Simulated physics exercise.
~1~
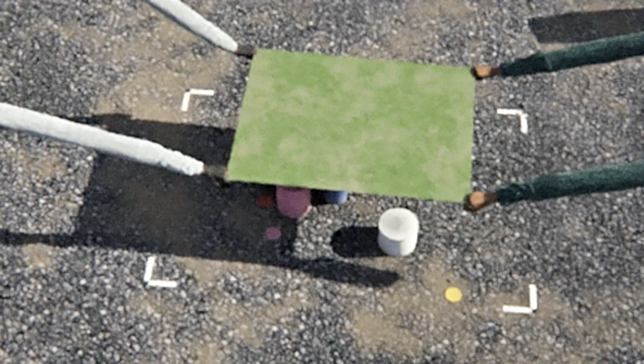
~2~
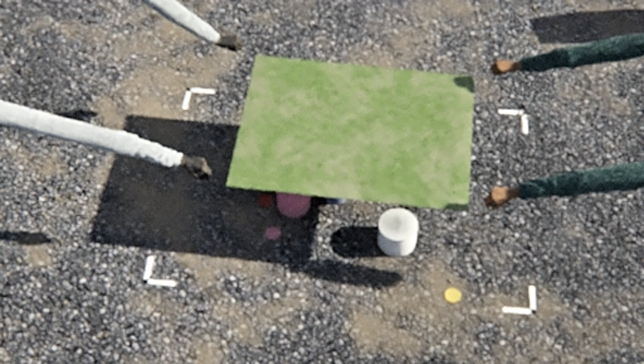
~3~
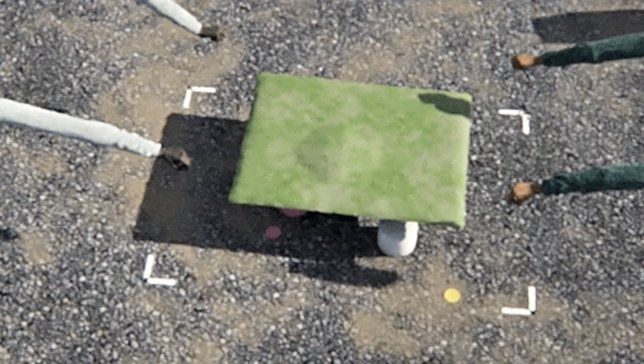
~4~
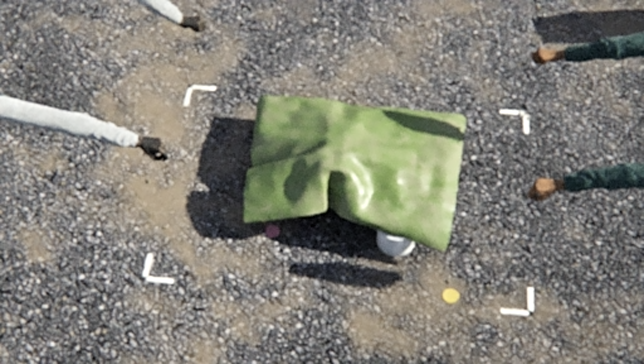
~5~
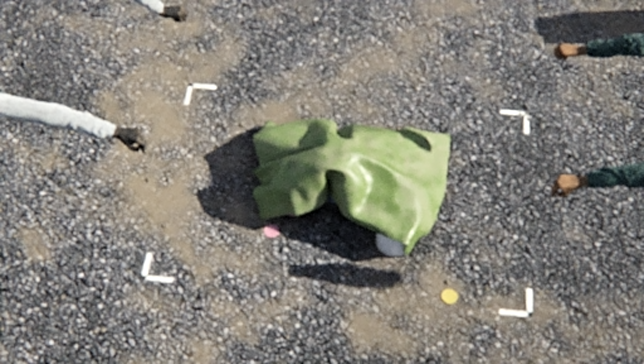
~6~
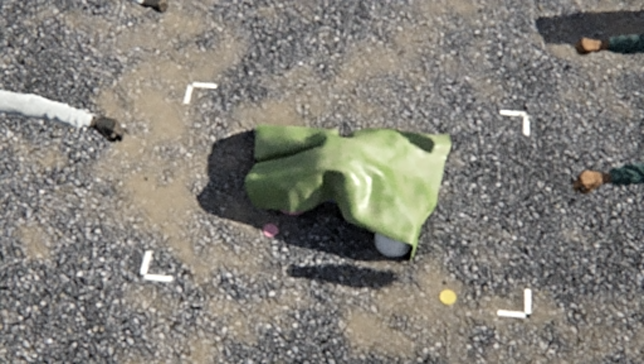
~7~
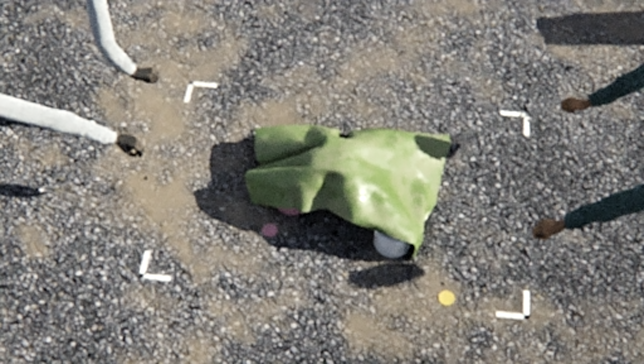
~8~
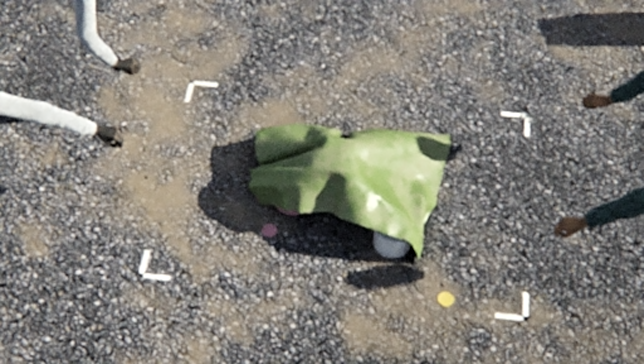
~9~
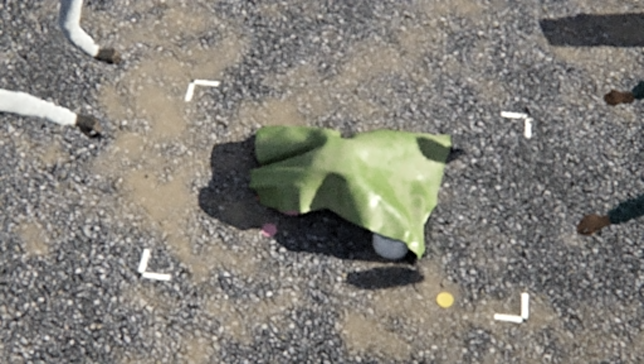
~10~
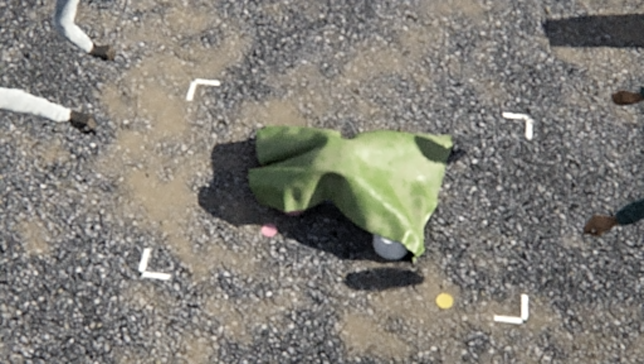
Green tarp released by four hands dropping over tubs on gravel, crumpling into a draped heap with the white tub peeking out.
